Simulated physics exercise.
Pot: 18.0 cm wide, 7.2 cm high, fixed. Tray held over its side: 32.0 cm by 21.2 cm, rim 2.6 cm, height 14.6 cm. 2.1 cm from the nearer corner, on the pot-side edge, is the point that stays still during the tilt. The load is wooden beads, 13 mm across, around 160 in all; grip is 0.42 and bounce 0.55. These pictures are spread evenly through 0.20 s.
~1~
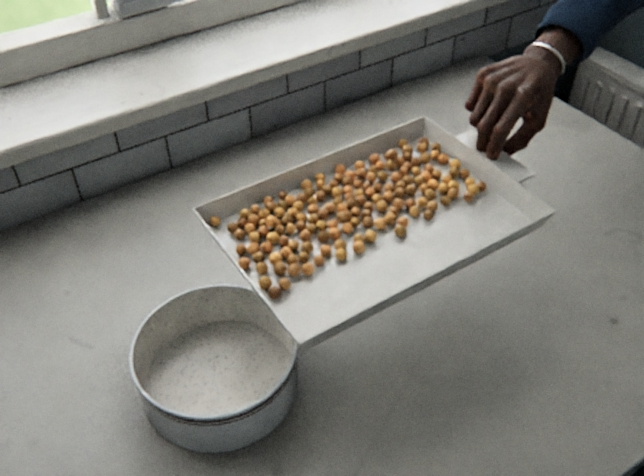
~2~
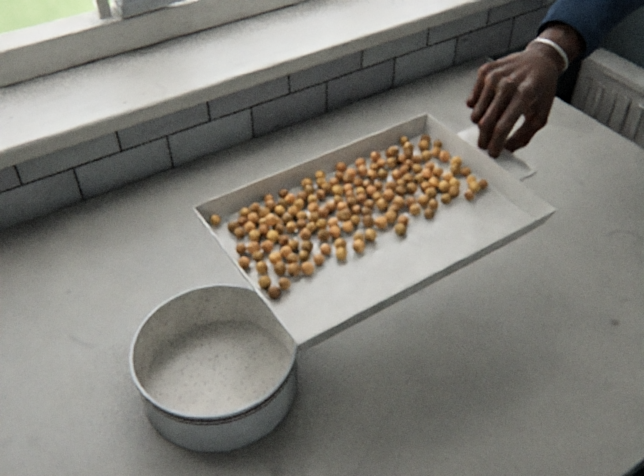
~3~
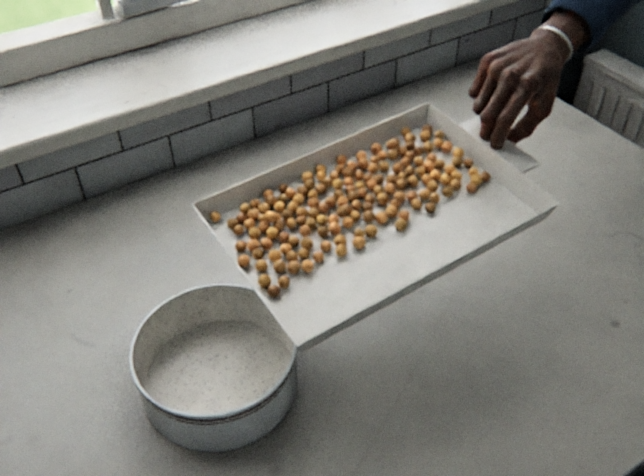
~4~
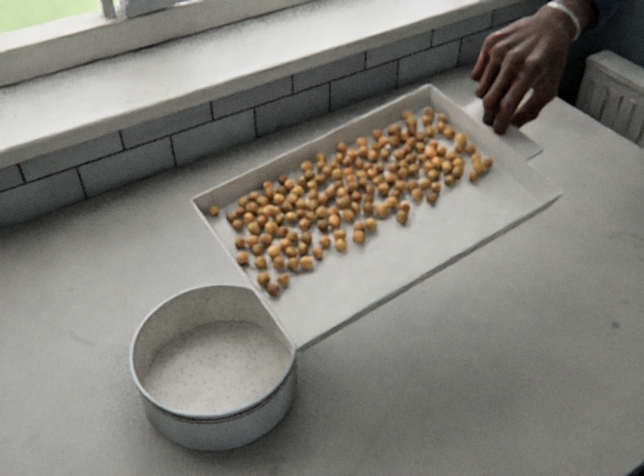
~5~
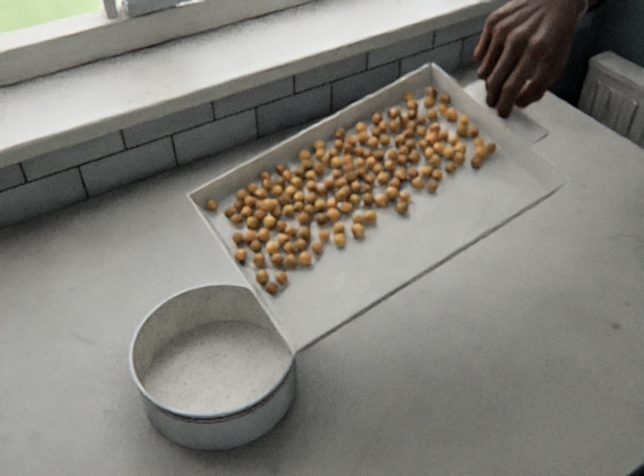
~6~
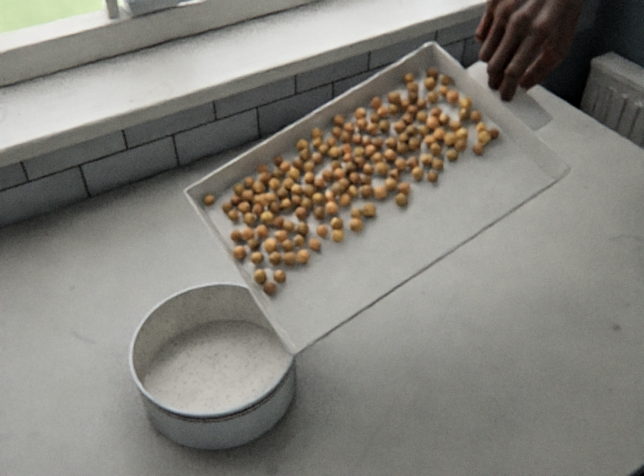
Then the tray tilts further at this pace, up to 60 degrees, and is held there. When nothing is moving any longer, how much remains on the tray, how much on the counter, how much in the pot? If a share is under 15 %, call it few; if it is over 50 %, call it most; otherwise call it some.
I would say left on the tray: Some, counter: Most, pot: Few.
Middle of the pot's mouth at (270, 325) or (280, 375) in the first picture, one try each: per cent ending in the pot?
Close to 0 in a hundred, then close to 20 in a hundred.
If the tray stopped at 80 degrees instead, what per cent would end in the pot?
Pot share: About 0 per cent.
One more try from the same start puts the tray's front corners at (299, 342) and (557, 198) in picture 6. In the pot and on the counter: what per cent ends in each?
The pot gets 0 and the counter 50.
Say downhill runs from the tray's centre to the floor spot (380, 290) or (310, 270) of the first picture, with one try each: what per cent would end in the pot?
Estimate: Some 0 % and some 20 % respectively.
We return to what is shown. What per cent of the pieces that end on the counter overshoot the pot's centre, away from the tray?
Share past the middle: Roughly 80 percent.
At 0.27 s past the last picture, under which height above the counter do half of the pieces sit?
About 26 centimetres.
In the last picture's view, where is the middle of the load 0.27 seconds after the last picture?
By then the middle of the load sits around (303, 214).
Then, 0.15 s after the last picture, tilt 41 degrees; the tray holds 100 %, the pot 0 %.
Then, 0.27 s after the last picture, tilt 56 degrees; the tray holds 100 %, the pot 0 %.
Then, 0.50 s after the last picture, tilt 60 degrees; the tray holds 55 %, the pot 0 %.
In the end, tray 35 %, counter 65 %, pot 0 %.
